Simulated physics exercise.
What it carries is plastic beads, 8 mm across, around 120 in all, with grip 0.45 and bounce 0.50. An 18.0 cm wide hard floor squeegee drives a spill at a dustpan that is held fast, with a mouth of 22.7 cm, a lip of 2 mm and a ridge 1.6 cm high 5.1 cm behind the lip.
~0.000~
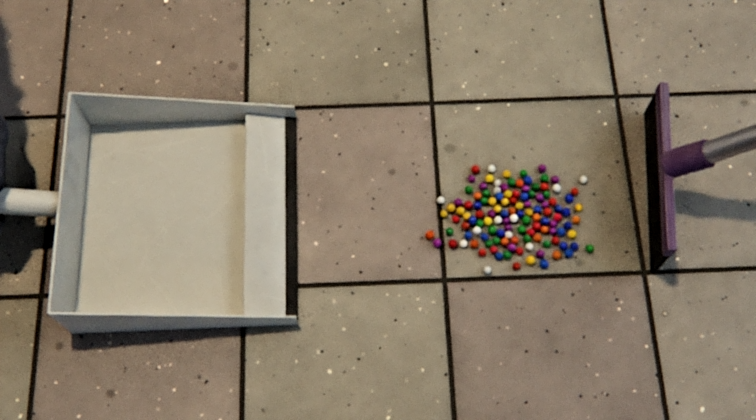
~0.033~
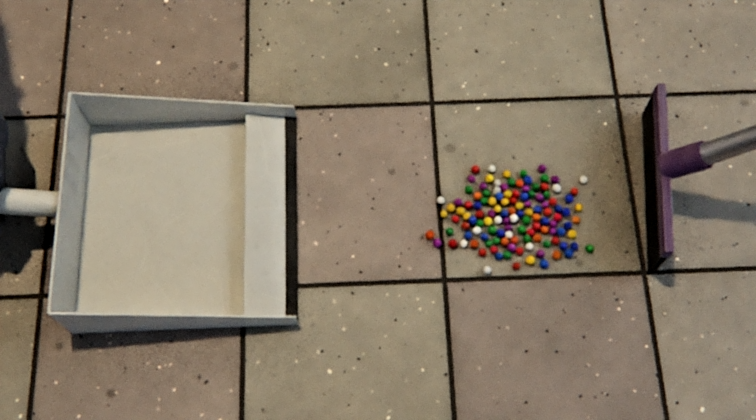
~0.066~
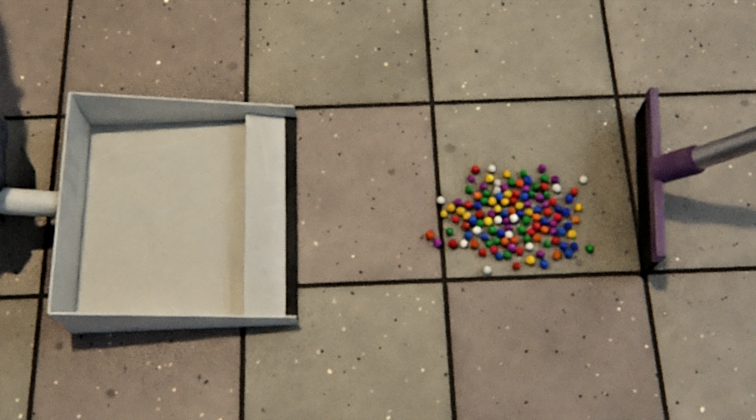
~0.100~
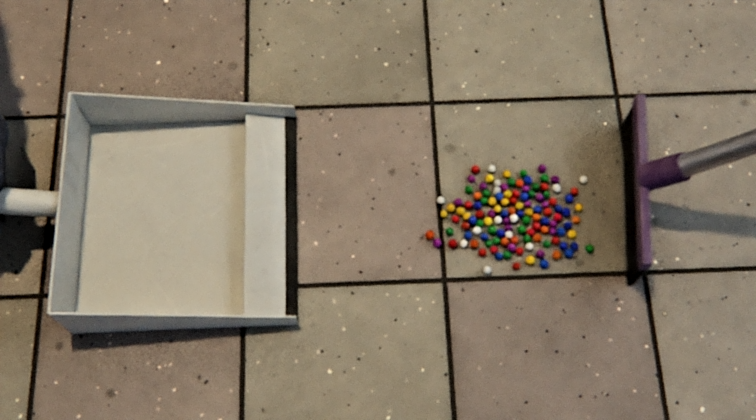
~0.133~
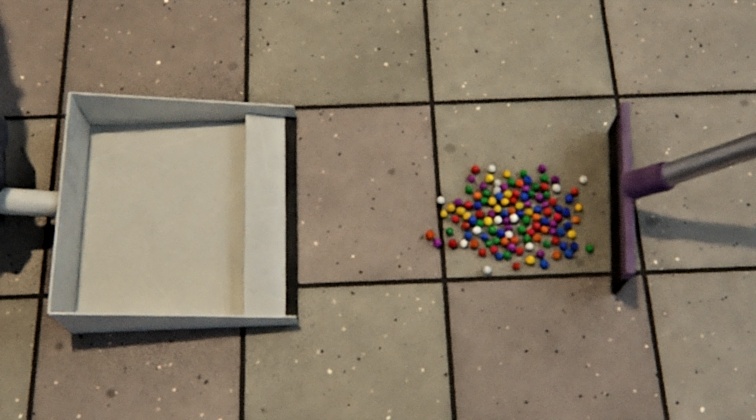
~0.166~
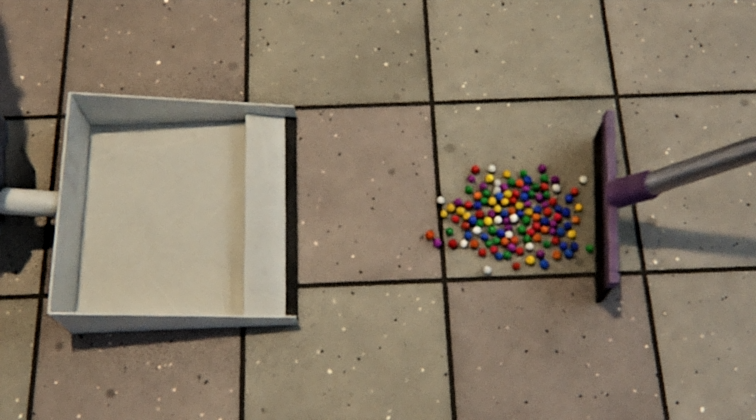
A purple squeegee with a grey handle slides a short way left and slightly down toward the viewer's side, over a floor of beige and pinkish speckled tiles with dark joints, seen steeply from above. A pale grey dustpan sits at left, its open side facing a loose cluster of small multicoloured beads right of centre. The blade draws close to the cluster's right edge, while the beads, the pan and the camera stay still.
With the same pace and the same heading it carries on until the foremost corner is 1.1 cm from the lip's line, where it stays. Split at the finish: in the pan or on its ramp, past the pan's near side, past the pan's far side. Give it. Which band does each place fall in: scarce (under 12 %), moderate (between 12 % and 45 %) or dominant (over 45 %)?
In the end pan: A minor share; near side: An intermediate share; far side: A minor share.
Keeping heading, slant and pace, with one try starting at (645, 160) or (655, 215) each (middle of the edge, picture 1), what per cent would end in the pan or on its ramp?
5 and 0 per cent, roughly.
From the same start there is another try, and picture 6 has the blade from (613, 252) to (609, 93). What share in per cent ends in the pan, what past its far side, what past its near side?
That ends as pan 25, far 5, and near 10.
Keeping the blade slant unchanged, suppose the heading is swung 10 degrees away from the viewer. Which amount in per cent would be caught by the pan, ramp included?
Result: Close to 10 %, ramp counted.
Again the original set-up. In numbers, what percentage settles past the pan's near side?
Close to 20 in a hundred end up there.
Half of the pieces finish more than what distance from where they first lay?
It comes to some 18 cm.
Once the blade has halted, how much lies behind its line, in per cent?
Near 45 percent, give or take.
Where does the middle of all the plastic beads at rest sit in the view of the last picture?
Close to pixel (321, 229).
After 0.44 s, middle of the blade 17 cm from the lip; 0 % over the lip, far side 0 %, near side 0 %.
Then, at 0.63 s, middle of the blade 7 cm from the lip; 0 % over the lip, far side 0 %, near side 15 %.
Then, at 0.93 s, middle of the blade 2 cm from the lip; 0 % over the lip, far side 0 %, near side 20 %.
In the end, at 1.6 s, pan 0 %, near side 20 %, far side 0 %, in front of the lip or behind the blade 80 %.
